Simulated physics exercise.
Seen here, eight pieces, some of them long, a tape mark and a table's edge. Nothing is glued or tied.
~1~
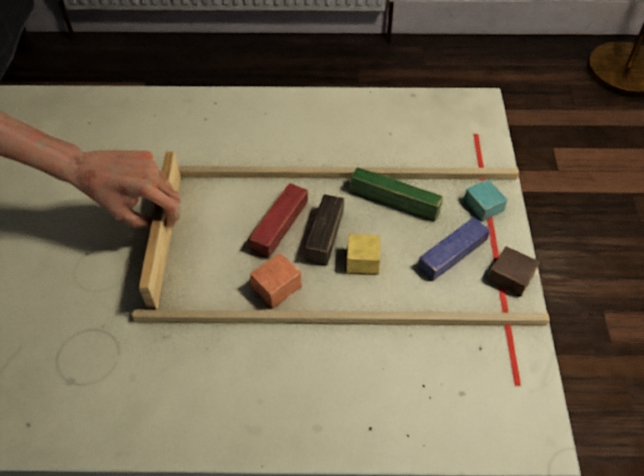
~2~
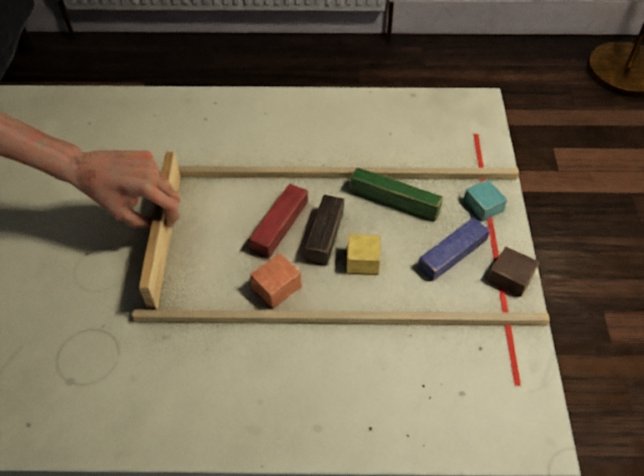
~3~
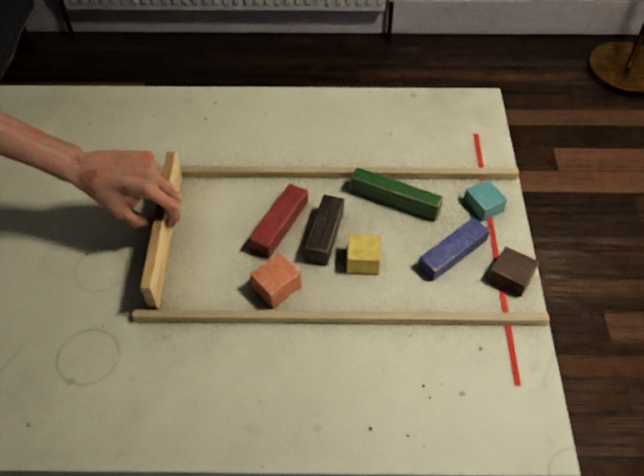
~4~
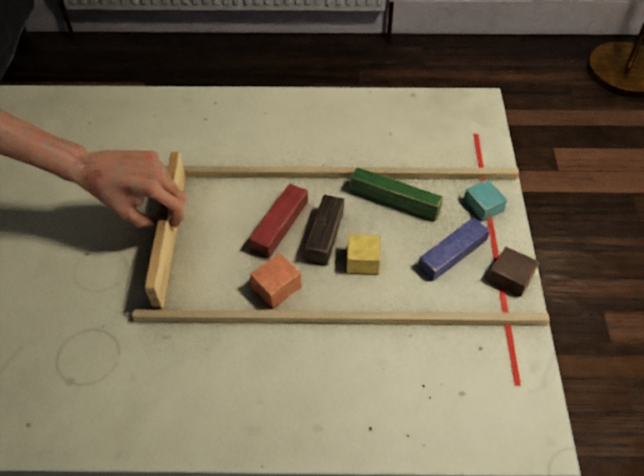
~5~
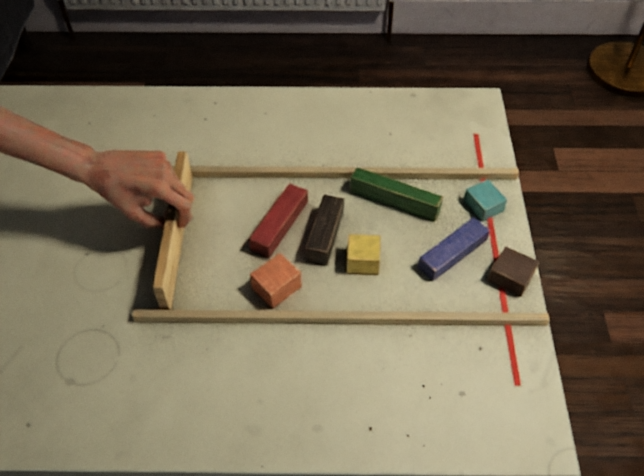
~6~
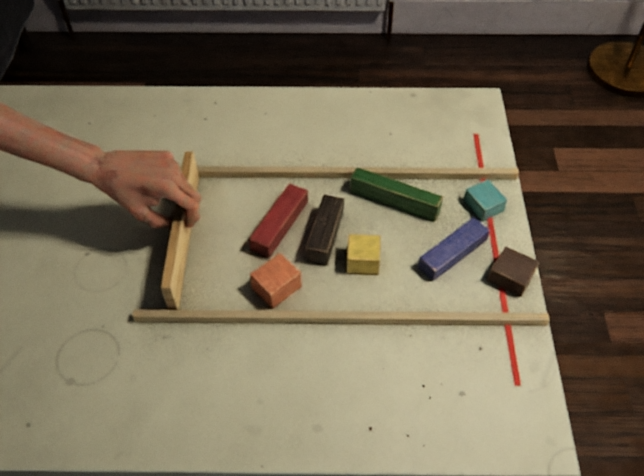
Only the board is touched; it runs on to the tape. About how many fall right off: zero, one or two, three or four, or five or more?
In the end the number that fall off is five or more.
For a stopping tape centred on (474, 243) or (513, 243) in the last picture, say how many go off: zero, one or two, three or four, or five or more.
The falls would be three or four; five or over.
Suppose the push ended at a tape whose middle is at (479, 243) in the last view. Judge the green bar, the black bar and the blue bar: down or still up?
The green bar holds on, the black bar stays on, the blue bar goes over.
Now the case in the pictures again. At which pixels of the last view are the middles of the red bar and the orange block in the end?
About (504, 221), and the other about (531, 285).
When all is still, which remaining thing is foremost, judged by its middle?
The black bar.
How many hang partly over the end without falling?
That would be 2.
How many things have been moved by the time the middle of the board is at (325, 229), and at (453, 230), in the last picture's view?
The counts are 4 and 8.
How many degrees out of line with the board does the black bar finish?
About 0°.
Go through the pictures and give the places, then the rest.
In the first frame, brown block (513, 271); turquoise block (485, 200); blue bar (454, 248); board (162, 227); tape (494, 243).
In the second frame, turquoise block (485, 200); red bar (279, 220).
In the third frame, blue bar (454, 248); black bar (326, 229).
In the fourth frame, brown block (513, 271); green bar (395, 194).
In the fifth frame, turquoise block (485, 200); orange block (276, 281).
In the sixth frame, brown block (513, 271); turquoise block (485, 200); blue bar (454, 248); board (181, 228); tape (494, 243).
Soon after, none off yet; brown block at rest near (513, 271); turquoise block at rest near (485, 200); blue bar at rest near (454, 248).
At rest, the number that fall off is five or more; fallen, yellow block, green bar, blue bar, turquoise block and brown block.
